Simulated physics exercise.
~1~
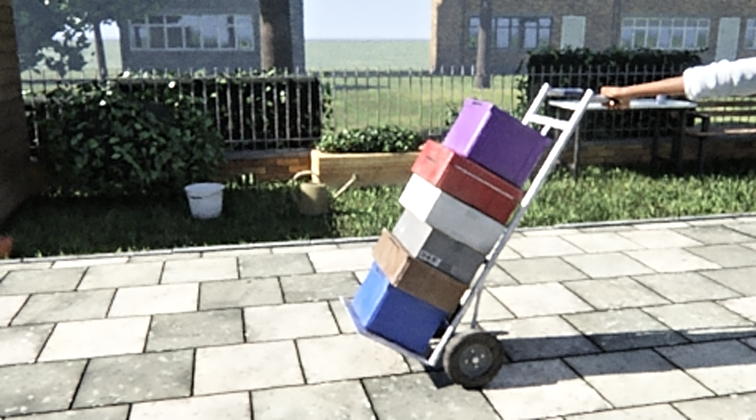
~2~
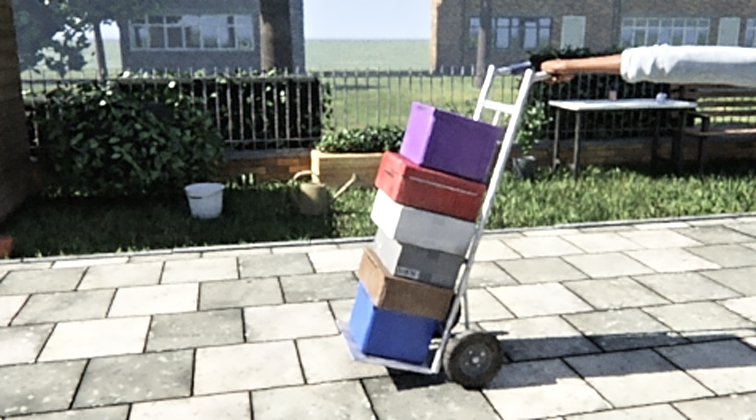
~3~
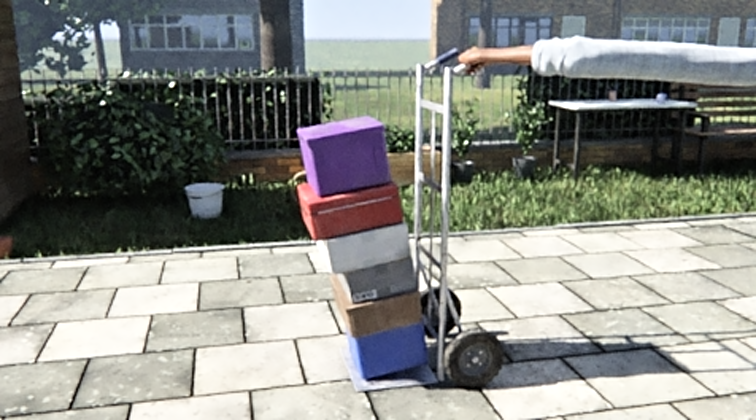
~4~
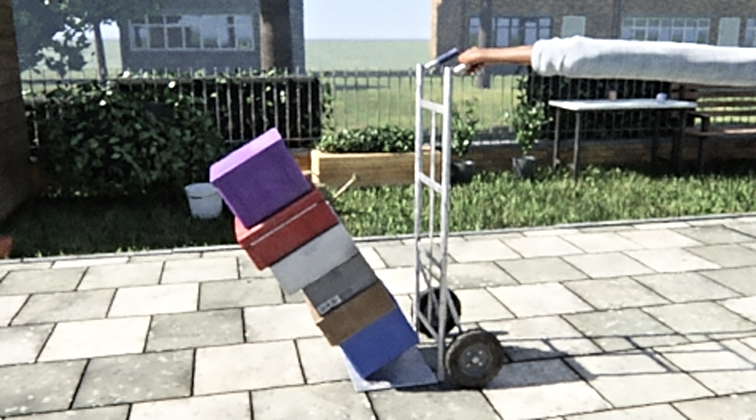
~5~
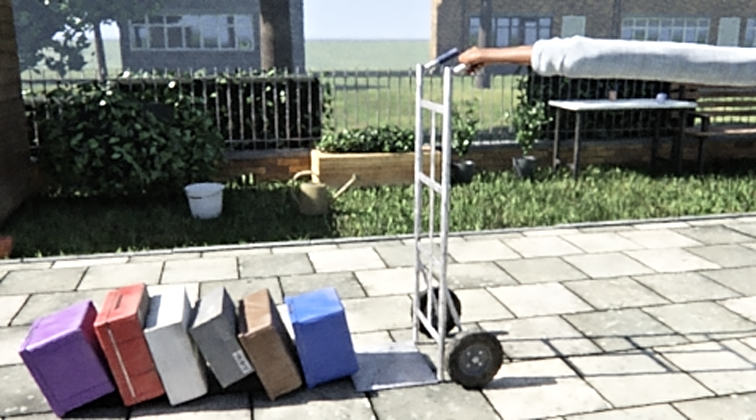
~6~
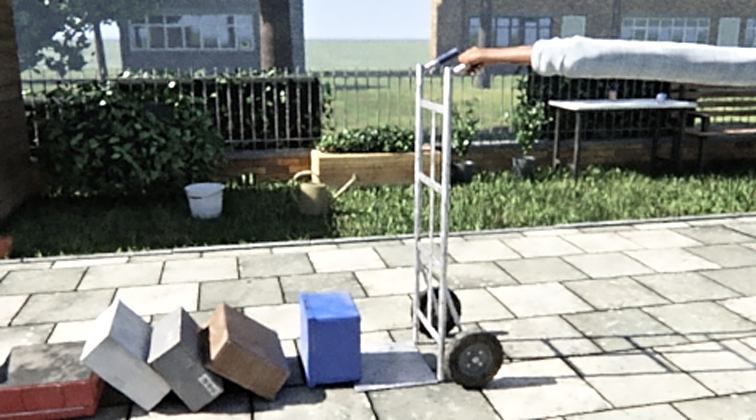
A sack truck swings upright under a hand, and its stacked boxes topple left onto the paving.
